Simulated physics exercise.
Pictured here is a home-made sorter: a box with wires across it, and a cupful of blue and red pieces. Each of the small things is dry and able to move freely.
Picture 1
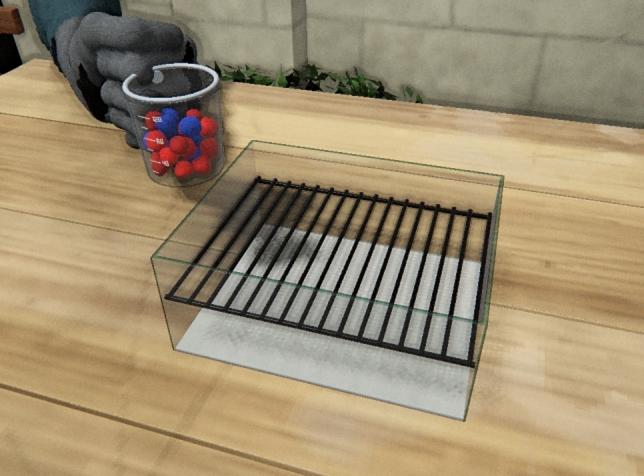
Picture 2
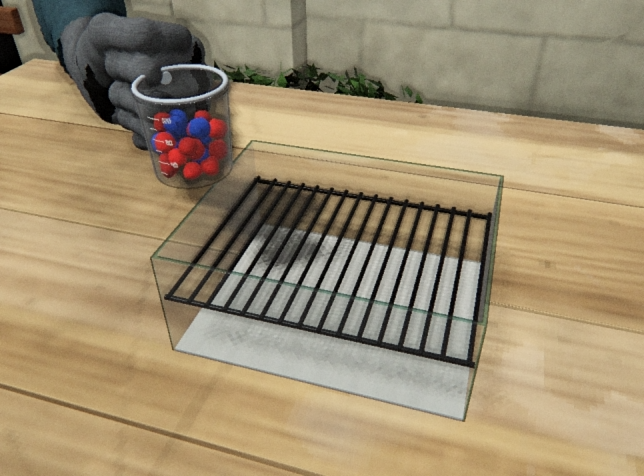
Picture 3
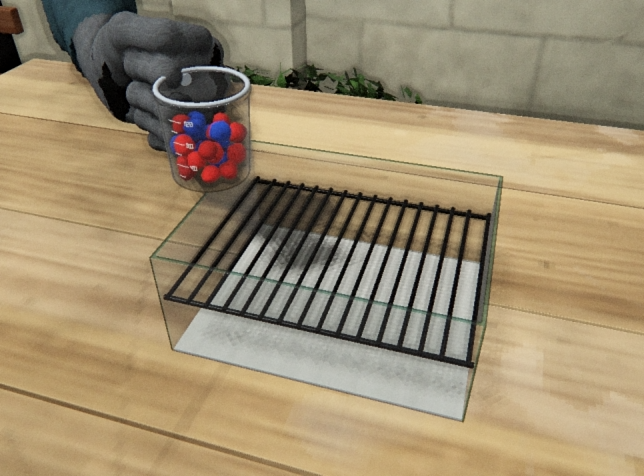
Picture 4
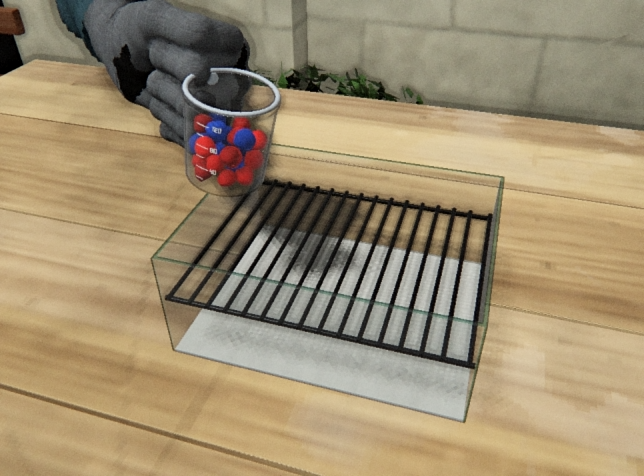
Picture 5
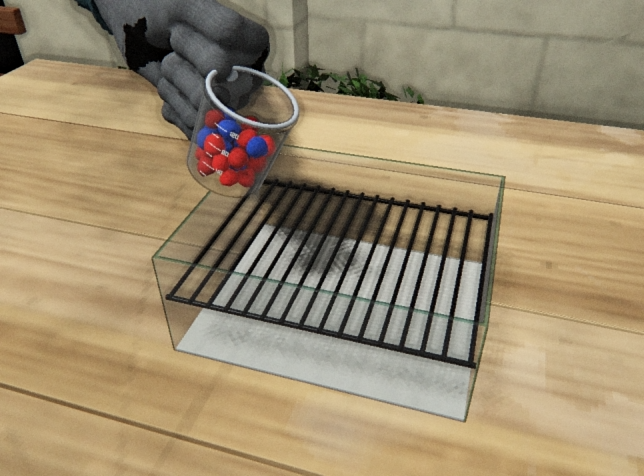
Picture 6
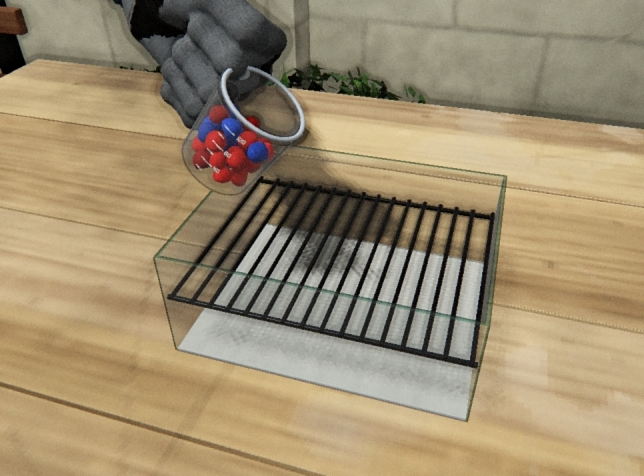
On a wooden table, a gloved hand moving a clear cup of red and blue balls rightward, then tilting it beside a wire-topped box.
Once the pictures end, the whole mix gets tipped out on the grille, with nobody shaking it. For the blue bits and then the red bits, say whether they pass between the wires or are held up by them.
In order: Blue pieces are held up; red pieces are held up.
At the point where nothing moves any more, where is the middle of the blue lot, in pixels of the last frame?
Roughly (318, 229).
Then, 0.28 s later than the last frame, blue ones, every one in the cup; red ones, every one in the cup.
Then, 0.59 s later than the last frame, blue ones, almost all in the cup, about a tenth on or over the wires; red ones, every one in the cup.
Then, 0.94 s later than the last frame, blue ones, every one on or over the wires; red ones, about a tenth in the cup, almost all on or over the wires.
When it is over, blue ones, every one on the wires, not one under the rack; red ones, every one on the wires, not one under the rack.
